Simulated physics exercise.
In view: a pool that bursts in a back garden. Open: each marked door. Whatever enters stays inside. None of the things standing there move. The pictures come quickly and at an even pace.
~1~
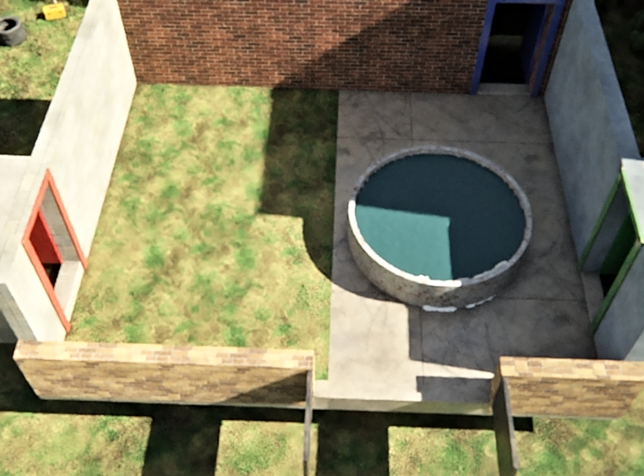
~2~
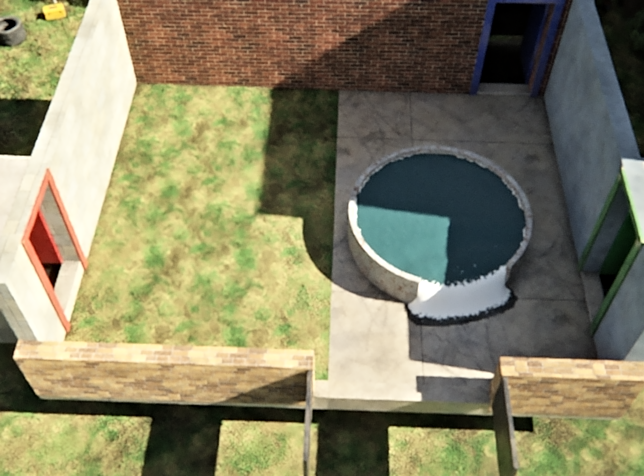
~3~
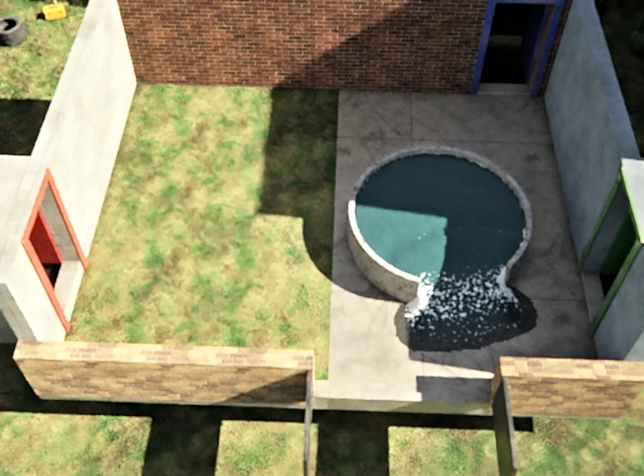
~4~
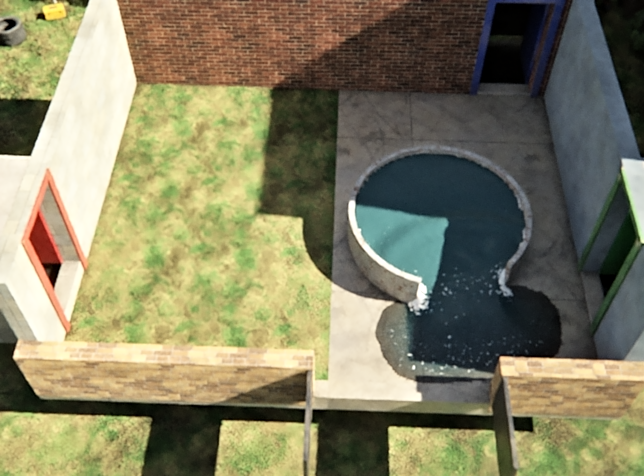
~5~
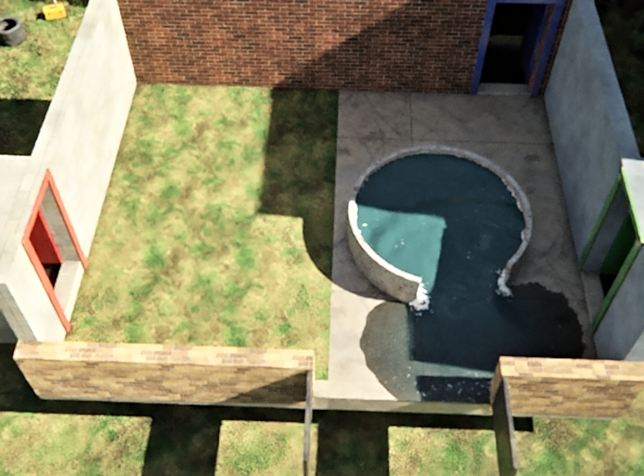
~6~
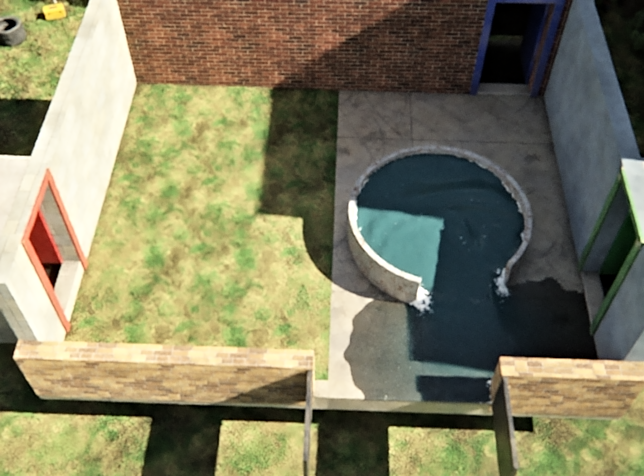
Water bursting through the front of a round garden pool, foaming onto the paving and spreading in a dark, widening sheet.
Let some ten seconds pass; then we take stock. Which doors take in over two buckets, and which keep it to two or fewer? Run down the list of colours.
Outcome: The blue door will count as flooded; the green door will count as flooded; the red door will not count as flooded.
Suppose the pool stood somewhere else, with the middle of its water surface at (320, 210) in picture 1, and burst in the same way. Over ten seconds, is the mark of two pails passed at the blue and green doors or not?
Looking at both doors, the blue door one doesn't reach it while the green door one doesn't reach it.
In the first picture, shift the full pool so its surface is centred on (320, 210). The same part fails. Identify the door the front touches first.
That would be the green door, I say.
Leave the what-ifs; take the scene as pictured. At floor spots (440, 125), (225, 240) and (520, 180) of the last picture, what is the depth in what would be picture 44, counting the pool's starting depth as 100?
First 6, next 0, last 8 in a hundred.
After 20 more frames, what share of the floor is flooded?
Around 20 percent, give or take.
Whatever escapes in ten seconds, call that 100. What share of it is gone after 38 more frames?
By then, close to 75 % of it.
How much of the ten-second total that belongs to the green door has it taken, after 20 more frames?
Roughly 35 per cent.
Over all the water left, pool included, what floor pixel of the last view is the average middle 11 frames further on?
Close to pixel (461, 269).
A moment on, water covers 10 % of the floor; the blue door not reached, the green door wet at the sill, nothing in, the red door not reached.
Next, water covers 15 % of the floor; the blue door not reached, the green door under two buckets in, the red door not reached.
Then, water covers 20 % of the floor; the blue door not reached, the green door under two buckets in, the red door not reached.
Later, water covers 30 % of the floor; the blue door over two buckets in, the green door over two buckets in, the red door not reached.
In the end, water covers 45 % of the floor; the blue door far over two buckets in, the green door over two buckets in, the red door not reached.
